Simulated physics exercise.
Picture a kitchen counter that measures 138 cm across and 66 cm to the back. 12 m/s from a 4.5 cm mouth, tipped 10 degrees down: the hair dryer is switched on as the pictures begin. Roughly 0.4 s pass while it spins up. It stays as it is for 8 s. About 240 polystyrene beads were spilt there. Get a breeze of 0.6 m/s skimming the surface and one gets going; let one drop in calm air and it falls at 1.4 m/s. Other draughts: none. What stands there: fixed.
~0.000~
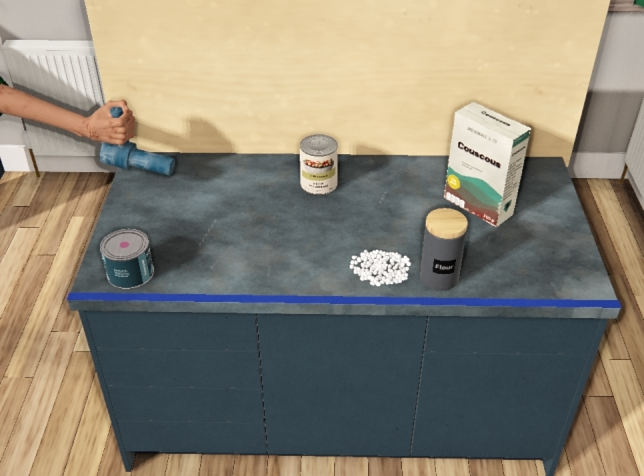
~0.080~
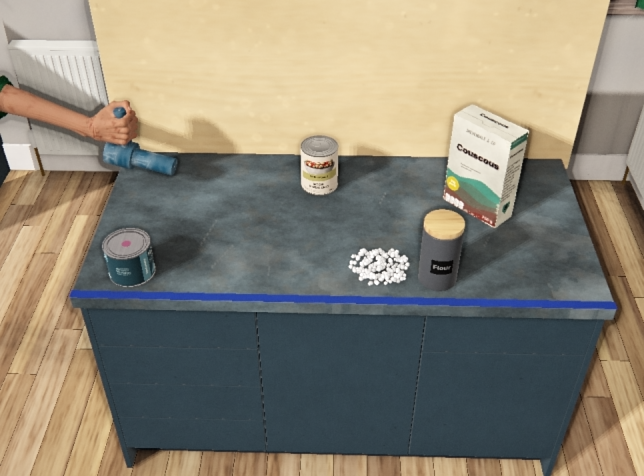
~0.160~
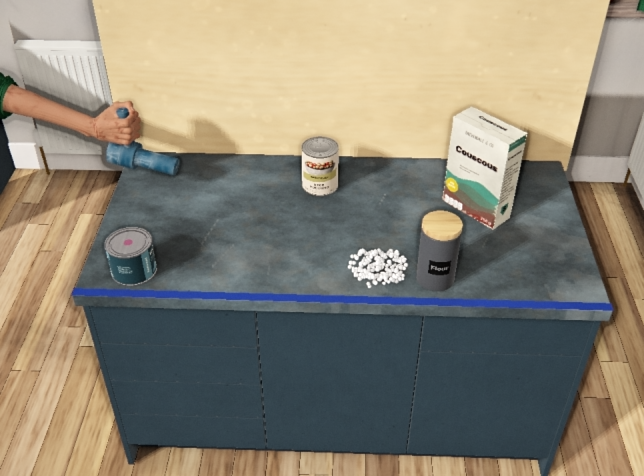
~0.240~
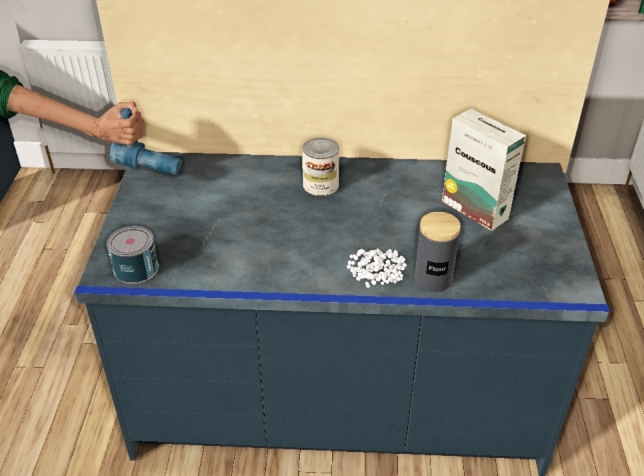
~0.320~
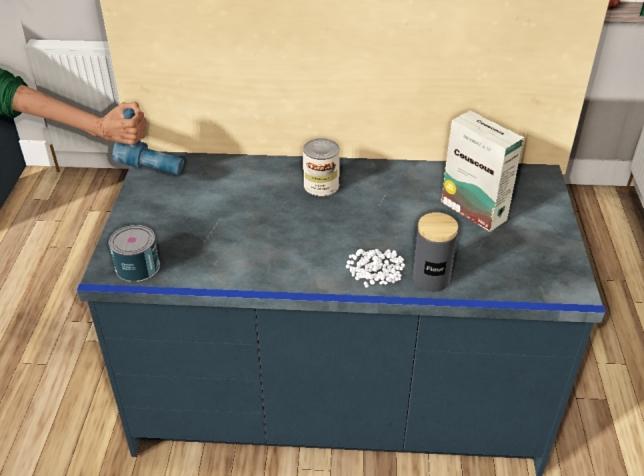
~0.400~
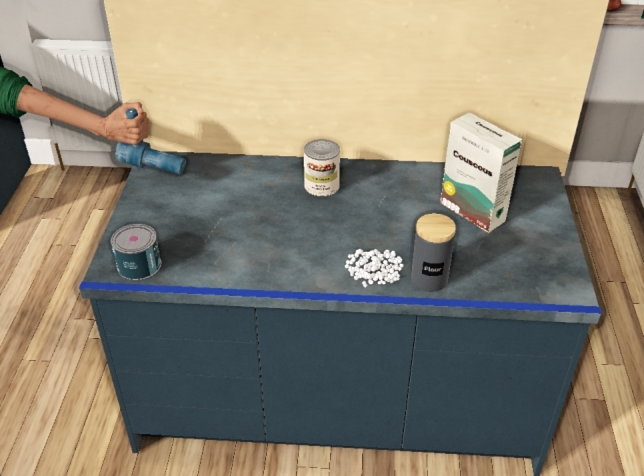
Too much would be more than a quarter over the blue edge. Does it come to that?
I'm expecting the count past that edge to surpass a quarter.
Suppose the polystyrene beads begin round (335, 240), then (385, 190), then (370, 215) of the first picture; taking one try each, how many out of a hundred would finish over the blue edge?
First try near 70 %, second near 0 %, third near 15 %.
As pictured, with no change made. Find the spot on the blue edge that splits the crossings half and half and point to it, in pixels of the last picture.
I'd put my finger close to (404, 304).
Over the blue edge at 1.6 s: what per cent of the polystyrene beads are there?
Roughly 90 per cent.
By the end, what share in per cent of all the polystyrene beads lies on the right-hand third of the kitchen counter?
Roughly 0 in a hundred.
After 1.6 s the count stands so, 92 % are over the blue edge.
After 2.6 s the count stands so, 92 % are over the blue edge.
After 4.4 s the count stands so, 92 % are over the blue edge.
After 8.0 s, at the end, 92 % are over the blue edge.
